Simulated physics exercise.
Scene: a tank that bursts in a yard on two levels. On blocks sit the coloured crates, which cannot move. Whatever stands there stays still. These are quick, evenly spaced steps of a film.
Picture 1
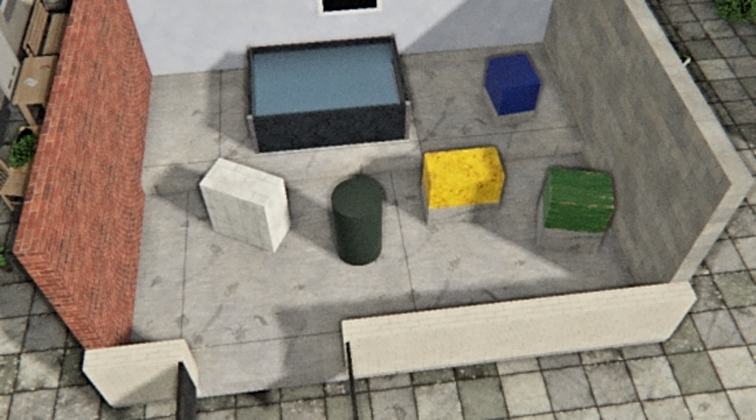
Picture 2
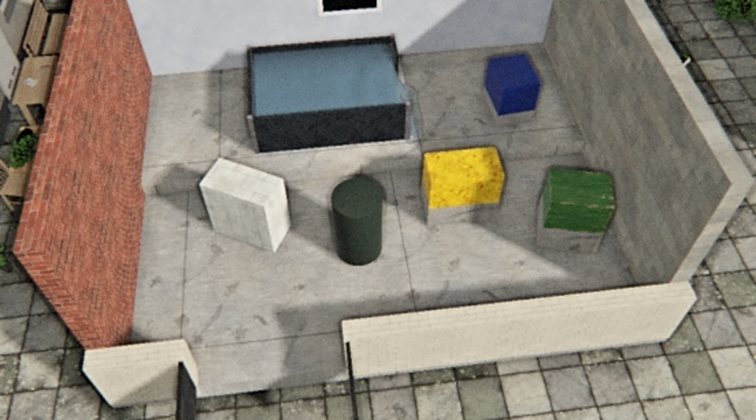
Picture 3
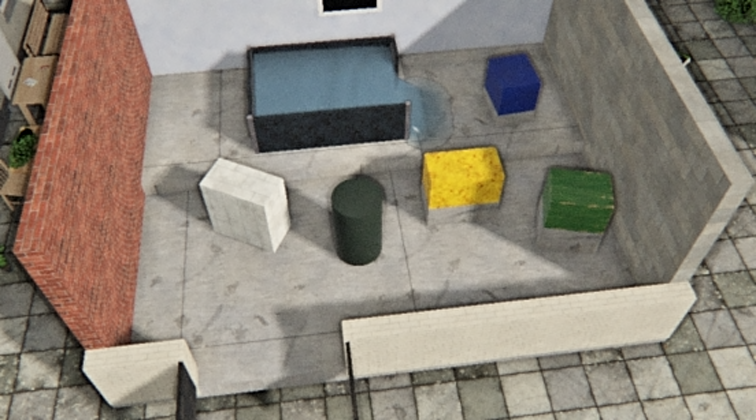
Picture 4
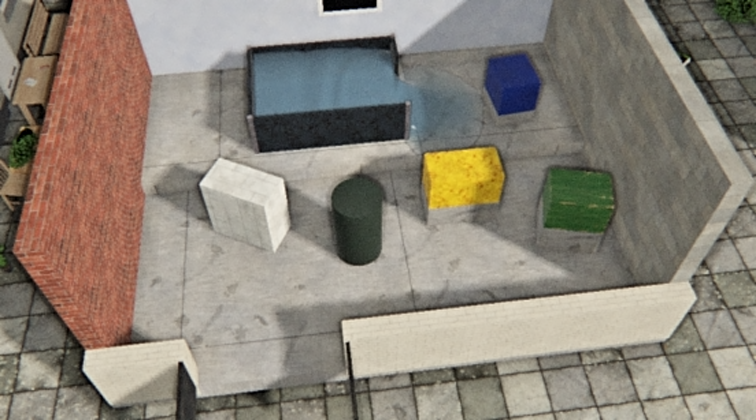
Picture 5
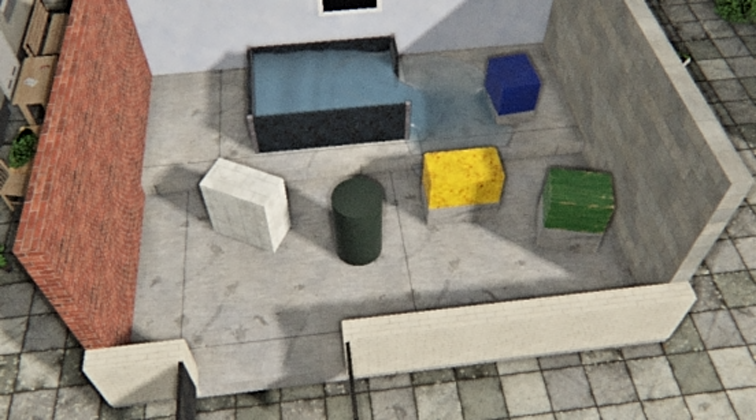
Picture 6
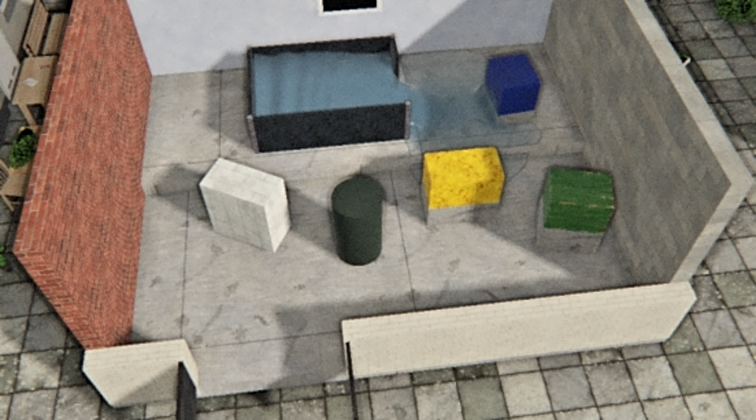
The clip opens on a walled yard with a full, still tank at the back, among white, yellow, green and blue blocks and a dark cylinder. Water bursts from the tank's right side and fans out across the paving, then spreads around the blue crate and behind the yellow one.
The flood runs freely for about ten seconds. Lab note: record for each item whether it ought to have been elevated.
My prediction: The yellow crate is spared; the blue crate is hit; the green crate is spared.
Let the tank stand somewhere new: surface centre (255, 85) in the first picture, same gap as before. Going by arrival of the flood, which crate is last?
I'd go with the green crate.
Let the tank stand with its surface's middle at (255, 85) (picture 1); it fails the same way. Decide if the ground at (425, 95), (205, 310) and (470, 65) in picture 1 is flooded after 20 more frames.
First drenched; next unwetted; last drenched.
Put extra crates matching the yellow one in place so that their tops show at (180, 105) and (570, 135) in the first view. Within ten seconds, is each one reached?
First is never reached; second is reached.
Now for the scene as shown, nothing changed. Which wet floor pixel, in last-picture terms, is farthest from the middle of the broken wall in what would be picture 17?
Close to (641, 315).
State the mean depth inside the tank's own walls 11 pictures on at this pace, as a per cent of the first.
It works out to roughly 48 %.
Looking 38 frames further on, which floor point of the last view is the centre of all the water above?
It is near (442, 182).
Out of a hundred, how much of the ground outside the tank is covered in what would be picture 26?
About 45 per cent.
A moment on, water covers 25 % of the floor; the yellow crate water round its plinth, the blue crate water round its plinth, the green crate water round its plinth.
Next, water covers 30 % of the floor; the yellow crate water round its plinth, the blue crate water round its plinth, the green crate water round its plinth.
Then, water covers 45 % of the floor; the yellow crate water round its plinth, the blue crate water round its plinth, the green crate water round its plinth.
Later, water covers 75 % of the floor; the yellow crate water round its plinth, the blue crate water round its plinth, the green crate water round its plinth.
In the end, water covers 90 % of the floor; the yellow crate stayed above the water, the blue crate was topped, the green crate stayed above the water.
